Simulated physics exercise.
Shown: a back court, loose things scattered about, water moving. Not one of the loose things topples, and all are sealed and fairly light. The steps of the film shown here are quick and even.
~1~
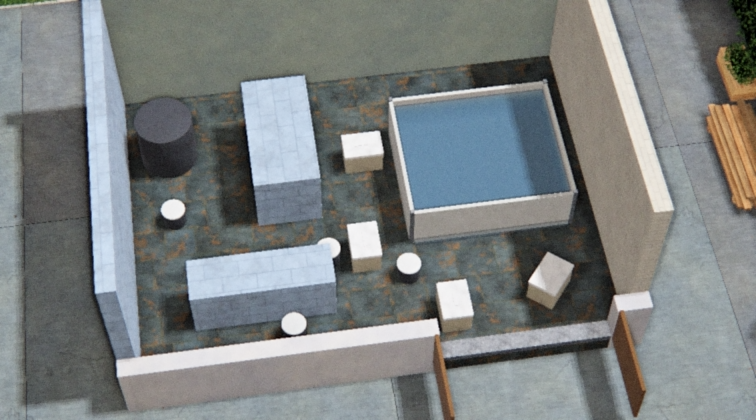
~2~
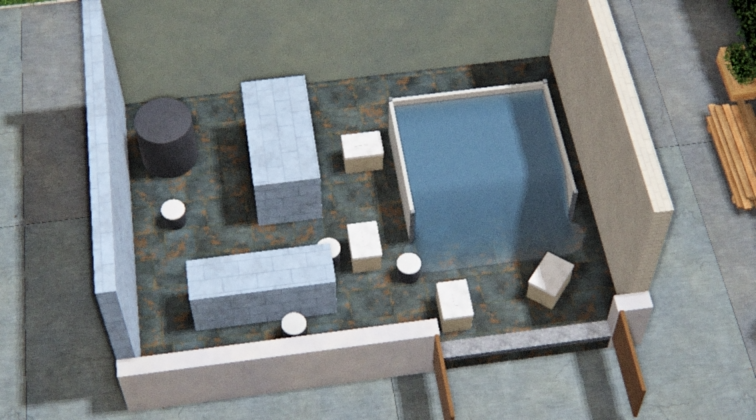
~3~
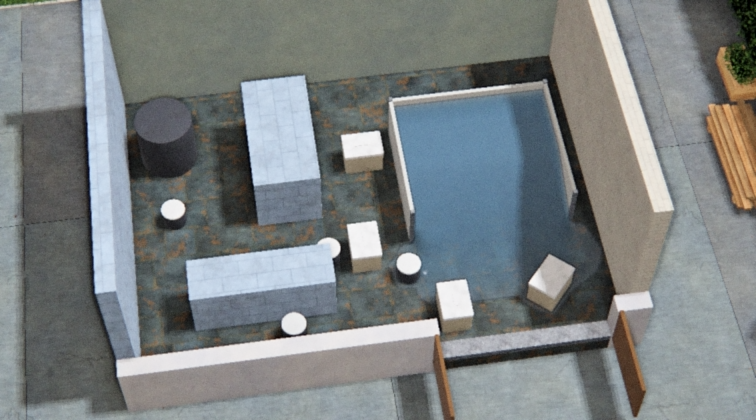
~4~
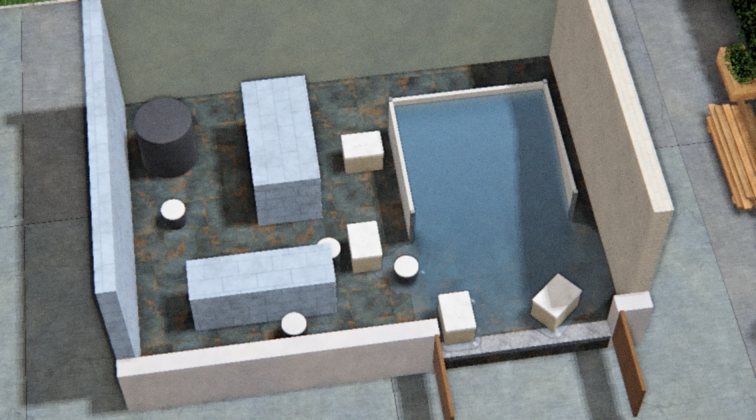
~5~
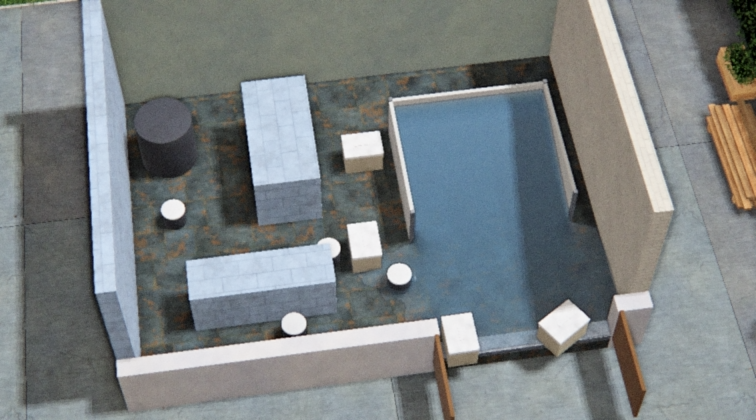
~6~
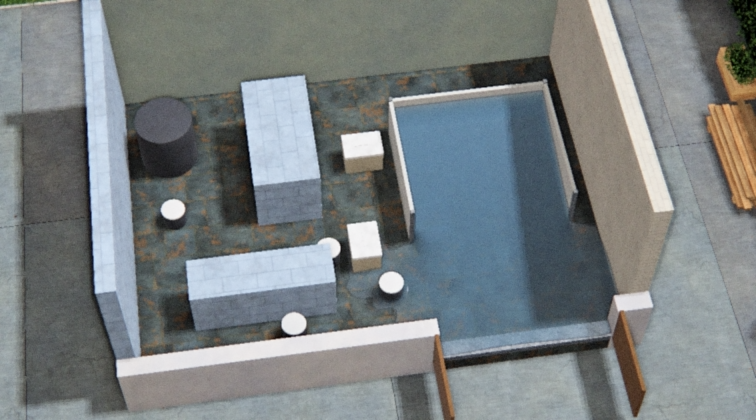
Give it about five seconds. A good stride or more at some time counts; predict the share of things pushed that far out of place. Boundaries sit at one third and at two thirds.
Share shifted well: Middle, a third to two thirds.
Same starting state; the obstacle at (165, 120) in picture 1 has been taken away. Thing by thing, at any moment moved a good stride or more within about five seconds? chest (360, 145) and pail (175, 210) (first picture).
The first one stopped shy and the second one stopped shy.
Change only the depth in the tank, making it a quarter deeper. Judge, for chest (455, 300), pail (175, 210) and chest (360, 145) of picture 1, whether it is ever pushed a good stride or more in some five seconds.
Beyond that, then not beyond that, then not beyond that.
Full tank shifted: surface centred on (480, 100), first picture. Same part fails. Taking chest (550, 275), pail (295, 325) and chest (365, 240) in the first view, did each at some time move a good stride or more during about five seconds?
Results in order: Made it that far / made it that far / never that far.
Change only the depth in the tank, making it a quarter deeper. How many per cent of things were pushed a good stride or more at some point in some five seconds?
Roughly 50 in a hundred.
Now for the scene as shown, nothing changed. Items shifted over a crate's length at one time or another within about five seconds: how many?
The answer is 4.
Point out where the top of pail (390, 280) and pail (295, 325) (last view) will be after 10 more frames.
My guess is around (306, 316) and around (265, 322).
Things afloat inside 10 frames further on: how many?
That number is 1.
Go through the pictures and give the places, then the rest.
The first frame shows a pail at (409, 263) rests on the ground; a chest at (551, 273), on the bottom; 0 of 8 have shifted.
The second frame shows a pail at (409, 263), on the bottom; a chest at (551, 273) rests on the ground; 0 of 8 have shifted.
The third frame shows a pail at (409, 263) rests on the ground; a chest at (552, 276), on the bottom, close to its start; 0 of 8 have shifted.
The fourth frame shows a pail at (406, 266) rests on the ground, close to its start; a chest at (557, 295), on the bottom, a stride from its start; 3 of 8 have shifted.
The fifth frame shows a pail at (399, 274) rests on the ground, close to its start; a chest at (564, 321), on the bottom, a stride from its start; 3 of 8 have shifted.
The sixth frame shows a pail at (391, 282), on the bottom, a stride from its start; a chest is out of sight; 3 of 8 have shifted.
A moment on, 3 of 8 are well off their spots; 0 afloat.
Next, 3 of 8 are well off their spots; 1 afloat.
Later, 4 of 8 are well off their spots; 1 afloat.
In the end, 4 of 8 are well off their spots, and 4 have been at some point; 1 afloat.
